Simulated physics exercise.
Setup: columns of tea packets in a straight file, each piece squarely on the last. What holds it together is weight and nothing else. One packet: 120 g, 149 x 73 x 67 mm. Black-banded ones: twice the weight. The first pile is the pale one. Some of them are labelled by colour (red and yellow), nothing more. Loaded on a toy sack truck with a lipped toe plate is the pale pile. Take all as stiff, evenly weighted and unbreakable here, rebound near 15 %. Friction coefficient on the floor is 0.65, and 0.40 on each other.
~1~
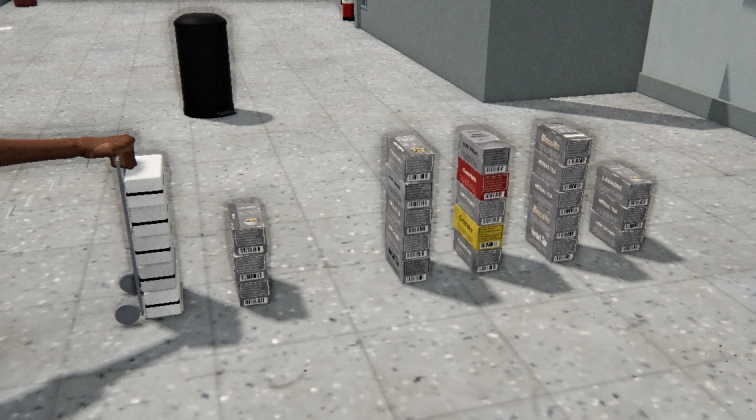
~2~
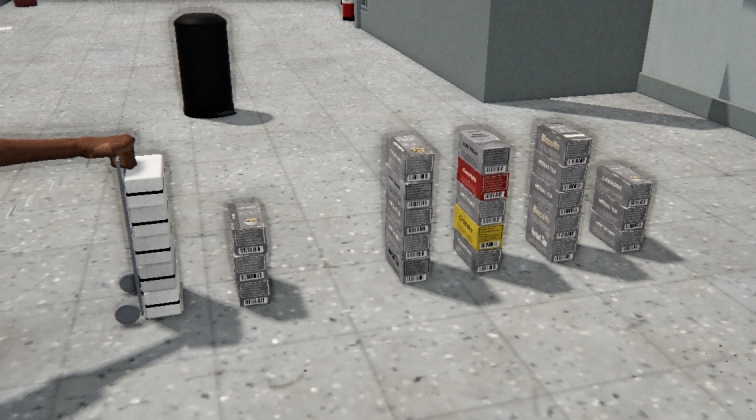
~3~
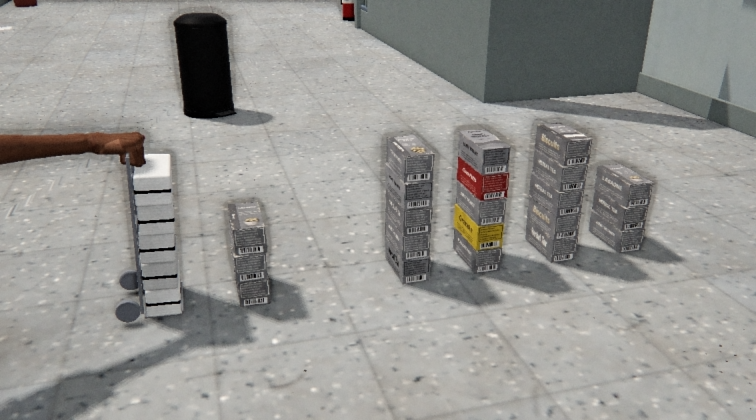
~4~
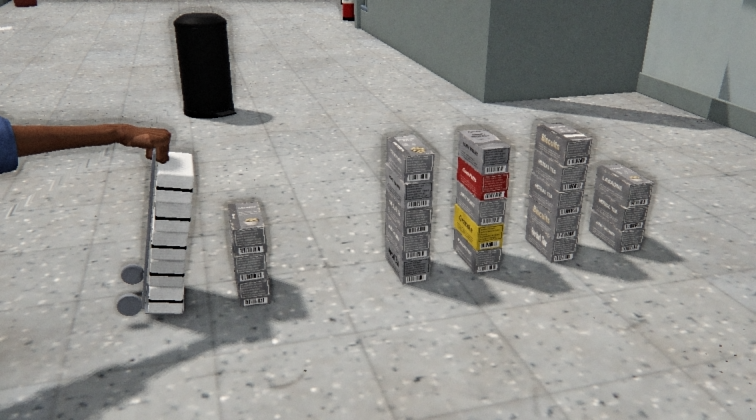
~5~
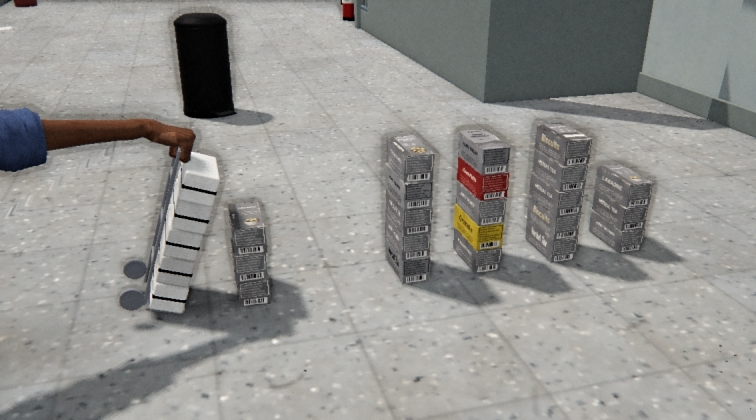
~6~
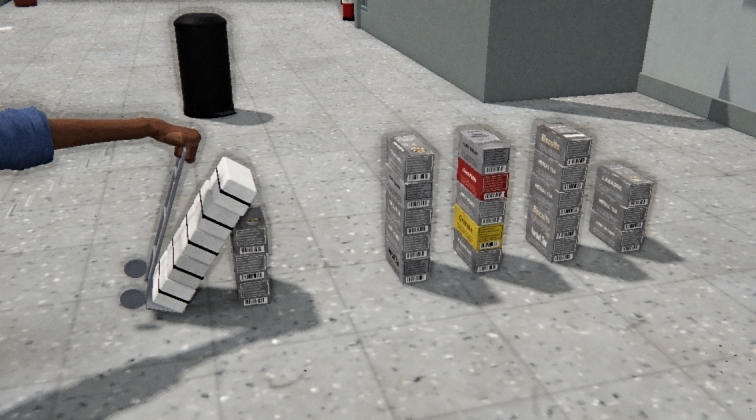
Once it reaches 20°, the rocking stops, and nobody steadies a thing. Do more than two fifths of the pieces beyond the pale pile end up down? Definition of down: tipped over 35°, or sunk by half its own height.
No.
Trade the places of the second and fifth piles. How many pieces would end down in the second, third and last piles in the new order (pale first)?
Second 5, third 4, last 3.
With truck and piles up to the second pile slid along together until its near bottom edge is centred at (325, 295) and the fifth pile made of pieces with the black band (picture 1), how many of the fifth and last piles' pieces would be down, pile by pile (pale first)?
Fifth 5, last 3.
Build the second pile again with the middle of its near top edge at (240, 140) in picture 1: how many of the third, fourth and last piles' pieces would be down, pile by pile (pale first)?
Counts down - third: 4; fourth: 5; last: 3.
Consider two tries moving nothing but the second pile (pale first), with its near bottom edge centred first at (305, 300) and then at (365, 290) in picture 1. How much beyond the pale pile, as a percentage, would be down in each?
I'd say close to 10 percent, then close to 0 percent.
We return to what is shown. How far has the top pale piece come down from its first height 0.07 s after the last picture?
Roughly 6 cm.
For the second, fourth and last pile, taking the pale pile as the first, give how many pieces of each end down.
Pieces by pile: Second 3, fourth 0, last 0.
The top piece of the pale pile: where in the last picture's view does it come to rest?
It should be centred near (385, 241) in the final frame.
Then, 0.07 s on from the sixth picture, 4 of the pale pile down; none of the 21 other packets down, 2 disturbed.
Then, 0.19 s on from the sixth picture, 5 of the pale pile down; none of the 21 other packets down, 3 disturbed.
Then, 0.31 s on from the sixth picture, 5 of the pale pile down; 3 of the 21 other packets down.
Finally, 5 of the pale pile down; 3 of the 21 other packets down; yellow packet unmoved; red packet unmoved. That is 14 per cent. Seen by the last camera, middles, yellow packet near (478, 225), red packet near (482, 177).
